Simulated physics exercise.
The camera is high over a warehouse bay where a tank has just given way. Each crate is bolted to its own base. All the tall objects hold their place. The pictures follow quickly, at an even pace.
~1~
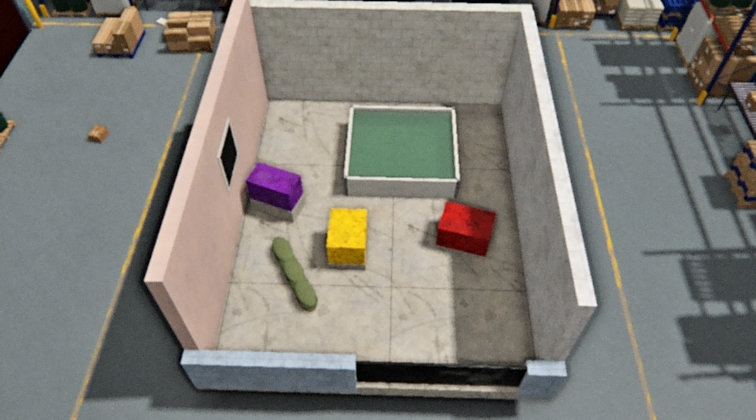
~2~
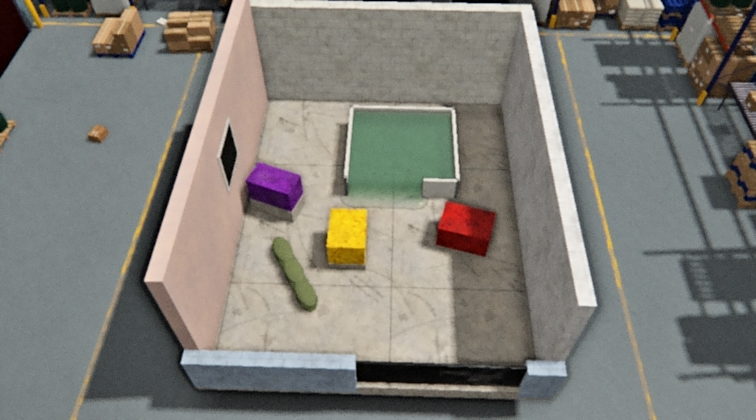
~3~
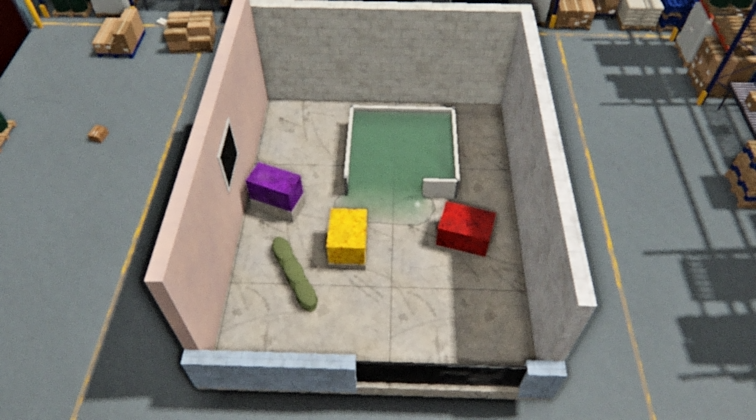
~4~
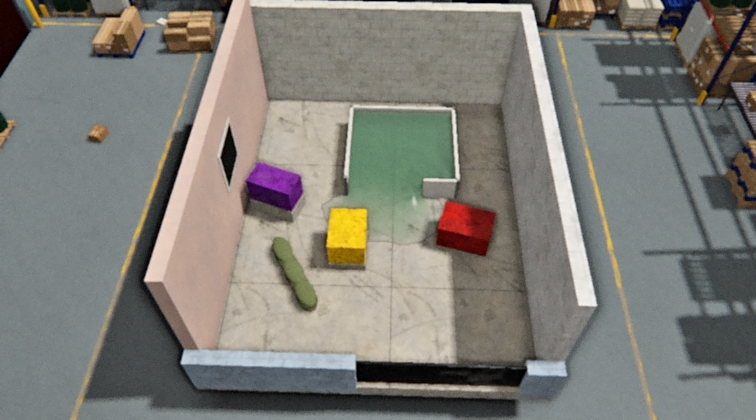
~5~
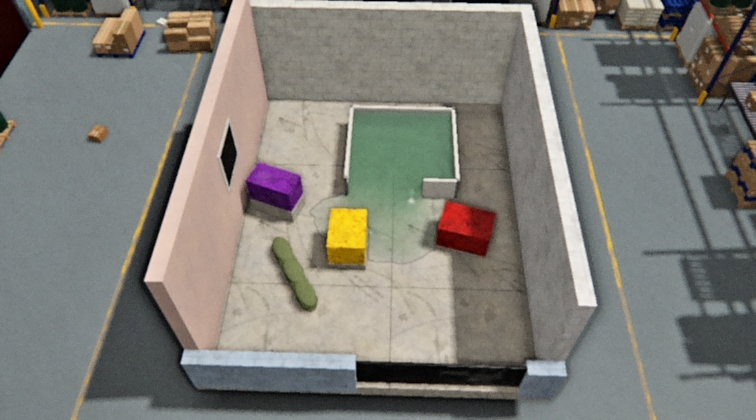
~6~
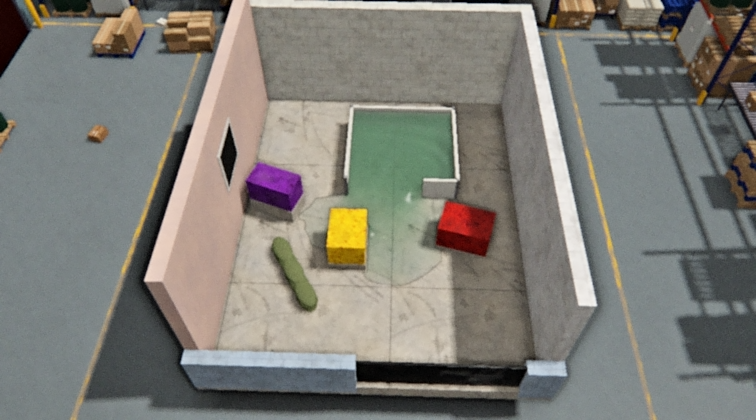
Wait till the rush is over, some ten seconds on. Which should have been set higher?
In the end: The yellow crate is wetted; the red crate is wetted; the purple crate escapes dry.
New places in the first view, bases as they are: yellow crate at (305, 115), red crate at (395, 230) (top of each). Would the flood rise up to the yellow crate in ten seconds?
Then: The yellow crate stays dry.
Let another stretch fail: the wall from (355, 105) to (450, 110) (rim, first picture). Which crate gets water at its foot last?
The yellow crate.
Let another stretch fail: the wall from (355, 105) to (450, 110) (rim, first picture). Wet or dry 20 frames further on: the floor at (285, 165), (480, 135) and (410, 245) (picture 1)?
In that order: Under water, covered, no water.
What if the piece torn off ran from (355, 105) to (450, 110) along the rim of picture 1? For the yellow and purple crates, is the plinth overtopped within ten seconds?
In short: Yellow stays dry; purple is safe.
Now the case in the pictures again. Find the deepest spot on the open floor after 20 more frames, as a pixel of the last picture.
Close to (531, 378).
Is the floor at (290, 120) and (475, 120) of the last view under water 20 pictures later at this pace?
As listed: Free of water, dry.
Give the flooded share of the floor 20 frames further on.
Some 65 per cent.
A moment on, water covers 25 % of the floor; the yellow crate water round its plinth, the red crate water round its plinth, the purple crate water round its plinth.
Next, water covers 40 % of the floor; the yellow crate water round its plinth, the red crate water round its plinth, the purple crate water round its plinth.
Then, water covers 65 % of the floor; the yellow crate water round its plinth, the red crate water round its plinth, the purple crate water round its plinth.
Later, water covers 85 % of the floor; the yellow crate water round its plinth, the red crate water round its plinth, the purple crate water round its plinth.
In the end, water covers 95 % of the floor; the yellow crate was topped, the red crate was topped, the purple crate stayed above the water.
